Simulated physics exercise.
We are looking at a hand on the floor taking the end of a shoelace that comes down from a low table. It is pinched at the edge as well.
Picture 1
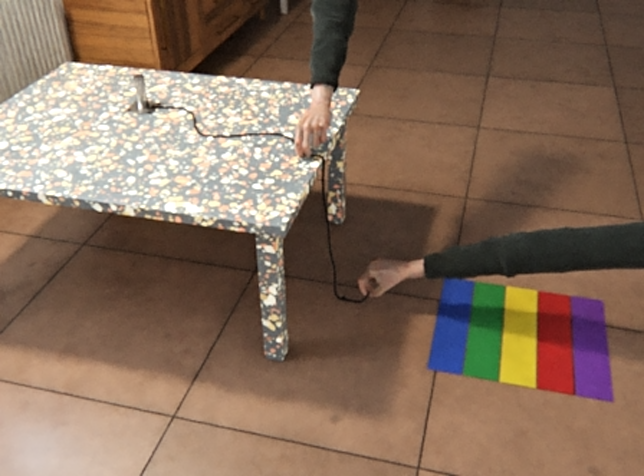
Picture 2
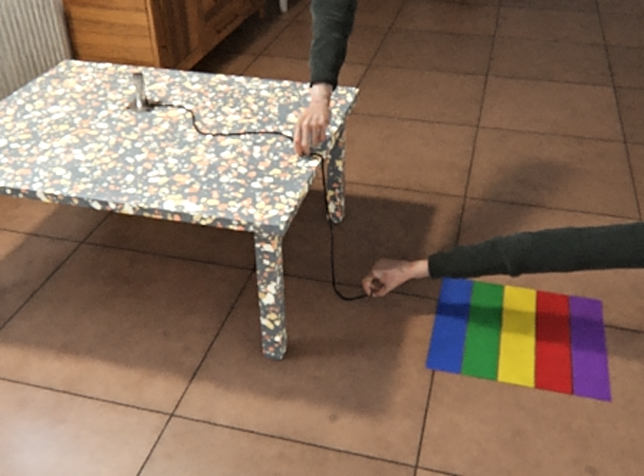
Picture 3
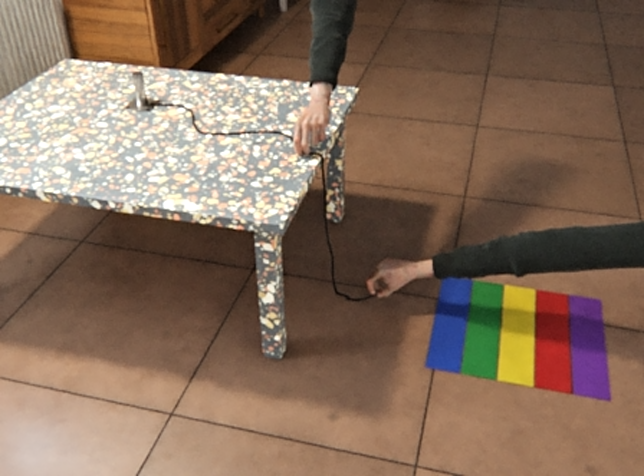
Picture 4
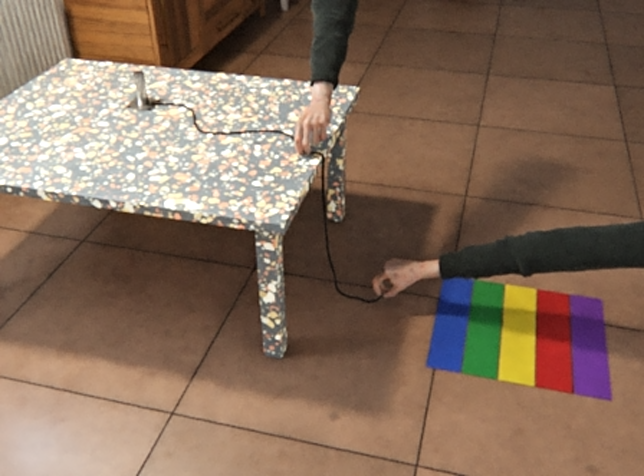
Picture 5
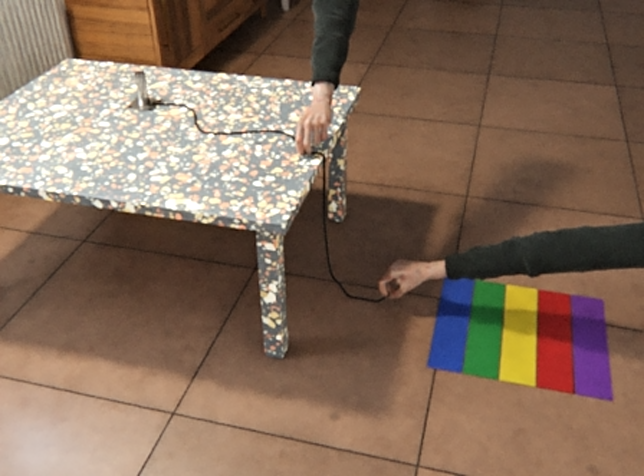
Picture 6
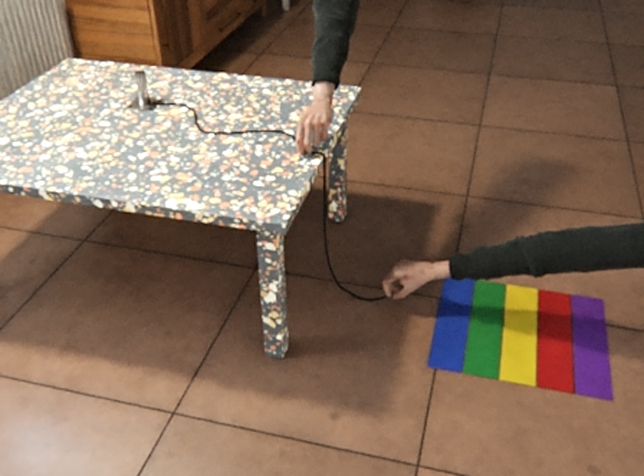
A hand near the floor held the end of a dark shoelace hanging from a low speckled table and drew it slightly right, toward the coloured stripes, while another hand pinched it at the edge.
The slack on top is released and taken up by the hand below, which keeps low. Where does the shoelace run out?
It halts on the yellow strip.
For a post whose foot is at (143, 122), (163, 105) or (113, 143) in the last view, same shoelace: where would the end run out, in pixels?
The places are (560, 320), (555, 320) and (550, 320).
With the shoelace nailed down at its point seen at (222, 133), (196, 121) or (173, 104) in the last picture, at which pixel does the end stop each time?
The places are (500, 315), (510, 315) and (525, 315).
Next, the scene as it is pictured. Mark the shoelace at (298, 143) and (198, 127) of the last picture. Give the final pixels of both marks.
Near (327, 152) and (224, 122).
Soon after, end near (475, 308); over green.
Then, end near (508, 314); over yellow.
At full stretch, end near (528, 317); over yellow. Over yellow.
